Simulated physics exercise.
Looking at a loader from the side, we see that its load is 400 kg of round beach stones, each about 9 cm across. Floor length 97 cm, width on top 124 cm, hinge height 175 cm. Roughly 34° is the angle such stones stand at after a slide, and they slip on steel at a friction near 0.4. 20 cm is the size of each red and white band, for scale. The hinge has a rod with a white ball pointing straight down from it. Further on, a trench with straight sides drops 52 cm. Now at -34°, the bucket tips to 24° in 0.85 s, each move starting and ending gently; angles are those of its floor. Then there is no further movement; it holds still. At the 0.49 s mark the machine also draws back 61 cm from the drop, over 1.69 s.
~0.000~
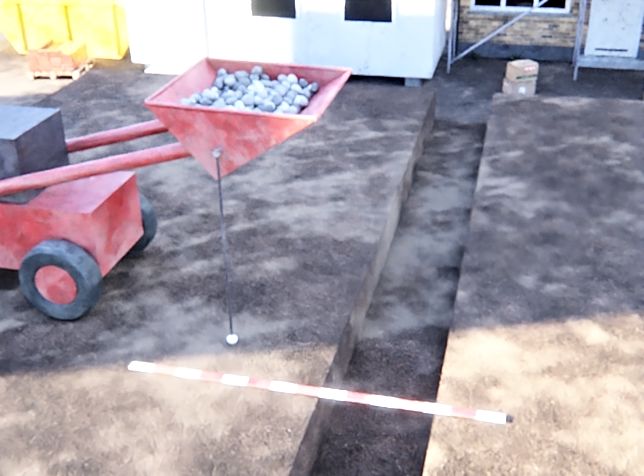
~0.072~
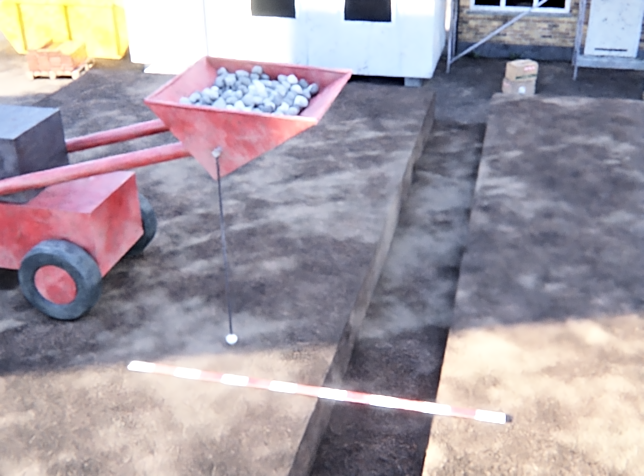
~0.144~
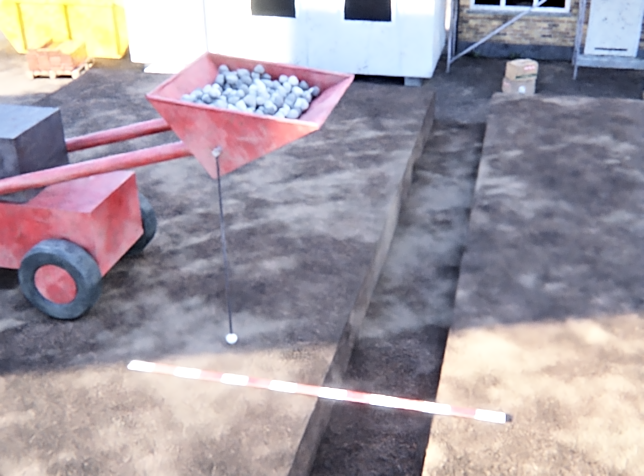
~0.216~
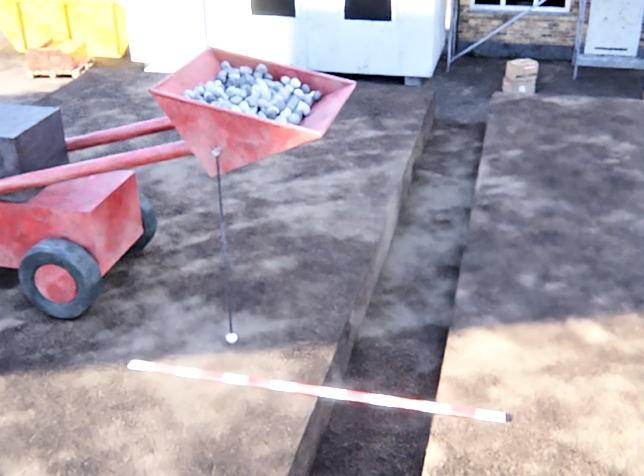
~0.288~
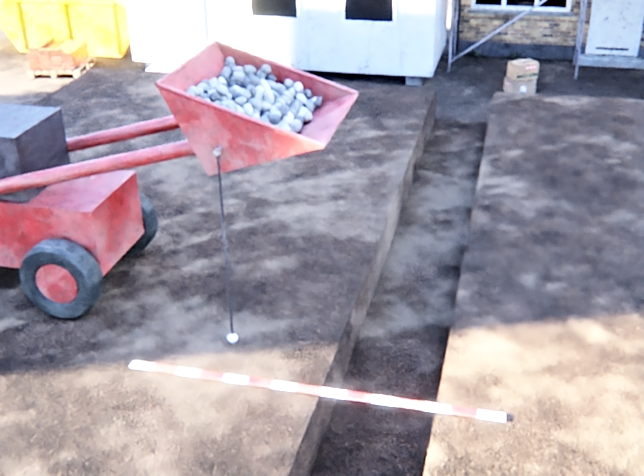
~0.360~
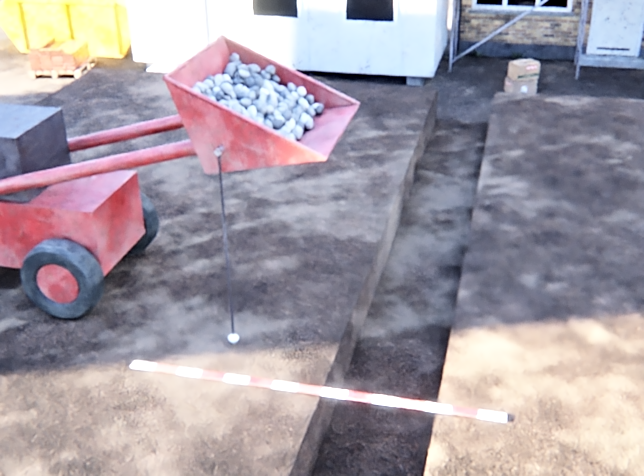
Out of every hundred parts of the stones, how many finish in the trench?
Close to 65 in every hundred.
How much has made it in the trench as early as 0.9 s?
Roughly 0% by that time.
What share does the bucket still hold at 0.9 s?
I'd put it at some 95 per cent.
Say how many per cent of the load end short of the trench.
Close to 35 per cent of it.
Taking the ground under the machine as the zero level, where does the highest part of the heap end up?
Height: About 16 cm above ground level.
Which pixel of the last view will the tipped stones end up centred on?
Around (380, 355).
After 0.6 s the floor is at 15°; 100 % in the bucket; the foremost stones are at (300, 153).
After 0.9 s the floor is at 24°; 93 % in the bucket, 7 % short of the trench; the foremost stones are at (329, 187).
After 2.6 s the floor is at 24°; 0 % in the bucket, 36 % short of the trench, 64 % in the trench; the foremost stones are at (442, 384).
After 5.4 s the floor is at 24°; 0 % in the bucket, 35 % short of the trench, 65 % in the trench; the foremost stones are at (441, 387).
